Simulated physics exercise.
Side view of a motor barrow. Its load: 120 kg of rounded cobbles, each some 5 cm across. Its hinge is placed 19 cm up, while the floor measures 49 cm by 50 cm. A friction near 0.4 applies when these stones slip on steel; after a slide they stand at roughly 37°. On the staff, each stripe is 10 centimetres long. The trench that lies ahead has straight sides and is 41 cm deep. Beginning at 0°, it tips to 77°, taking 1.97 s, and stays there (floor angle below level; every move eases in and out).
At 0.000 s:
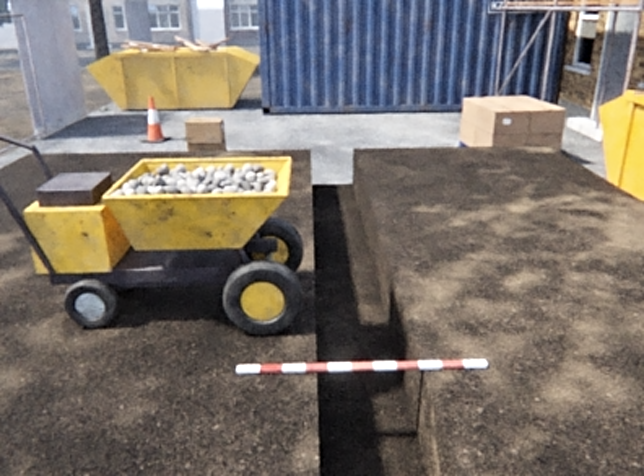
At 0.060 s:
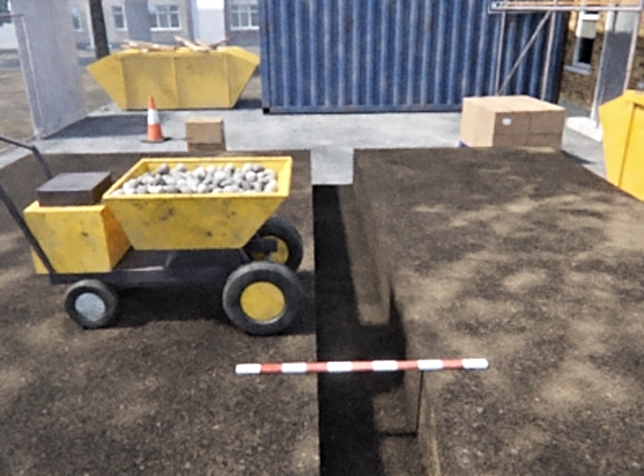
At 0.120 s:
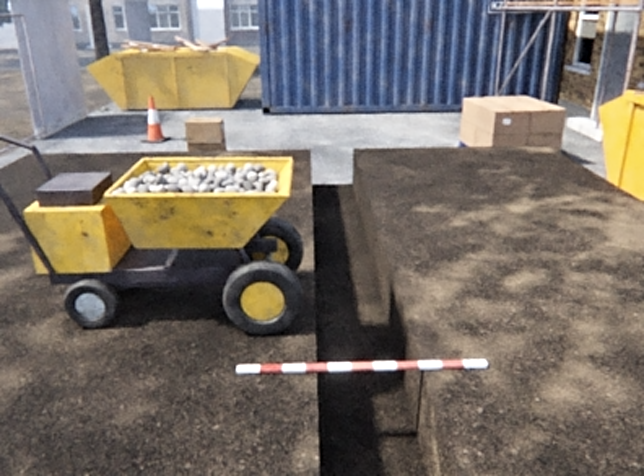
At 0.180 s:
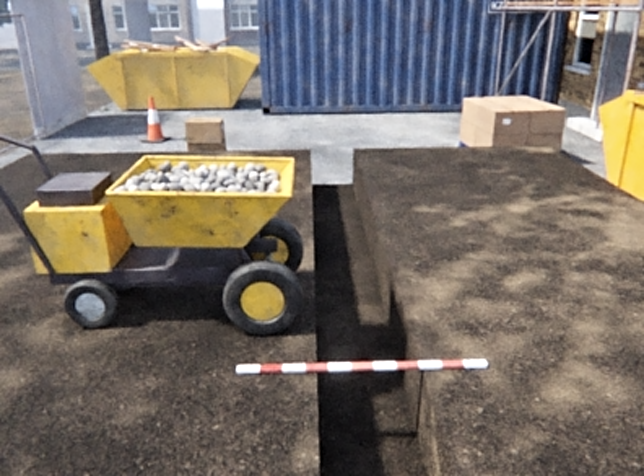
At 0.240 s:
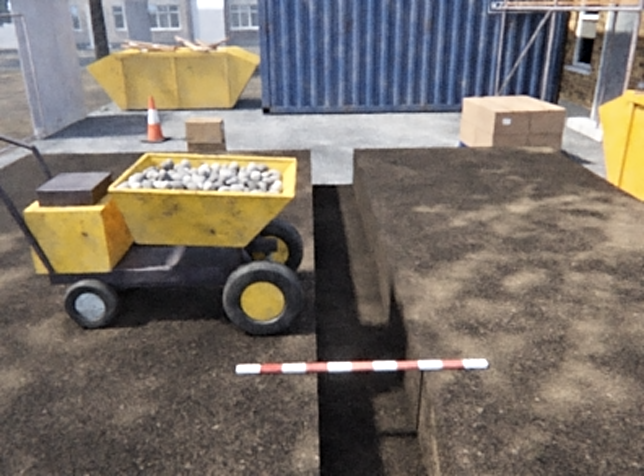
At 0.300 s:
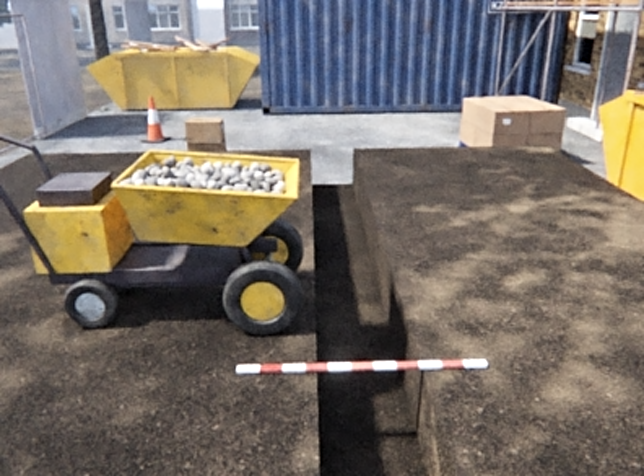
A yellow motor barrow heaped with pale grey stones stands on dark soil at the left, seen from the side in a sunlit yard. A narrow, straight-sided trench lies to its right with a red-and-white staff across it, and a blue container, yellow skips, cardboard boxes and an orange cone stand behind. The barrow's load-filled skip tilts very slightly down toward the right, while everything else stays still.
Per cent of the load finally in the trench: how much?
Approx. 53 %.
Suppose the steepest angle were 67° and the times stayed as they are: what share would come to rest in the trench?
In that case some 60 per cent.
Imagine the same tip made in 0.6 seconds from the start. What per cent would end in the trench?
In that case, around 25%.
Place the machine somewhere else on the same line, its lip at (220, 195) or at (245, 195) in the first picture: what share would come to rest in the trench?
Near 100 and near 100 percent.
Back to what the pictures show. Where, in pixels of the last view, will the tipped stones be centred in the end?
Resting centre: About (395, 346).
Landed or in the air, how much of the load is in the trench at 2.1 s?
Something like 35 in a hundred.
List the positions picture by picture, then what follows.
In the first frame, lip at (287, 195), floor tilted 0°, highest stones at (221, 175).
In the second frame, lip at (287, 195), floor tilted 0°, highest stones at (221, 175); the stones move at 0.1 m/s on average.
In the third frame, the skip is at 1°, its lip at (288, 195); the top of the load is at (207, 175); the stones move at 0.1 m/s on average.
In the fourth frame, the skip is at 2°, its lip at (290, 196); the top of the load is at (197, 174); the stones move at 0.2 m/s on average.
In the fifth frame, the skip is at 3°, its lip at (293, 197); the top of the load is at (181, 171); the stones move at 0.2 m/s on average.
In the sixth frame, the skip is at 5°, its lip at (296, 198); the top of the load is at (184, 168); the stones move at 0.3 m/s on average.
After 1.5 s the floor is at 65°; 94 % in the skip, 6 % in the trench; the foremost stones are at (403, 274).
After 2.1 s the floor is at 77°; 22 % in the skip, 35 % in the trench, 44 % past the trench; the foremost stones are at (541, 301).
After 2.4 s the floor is at 77°; 4 % in the skip, 47 % in the trench, 49 % past the trench; the foremost stones are at (578, 293).
After 4.4 s the floor is at 77°; 0 % in the skip, 53 % in the trench, 47 % past the trench; the foremost stones are at (591, 291).
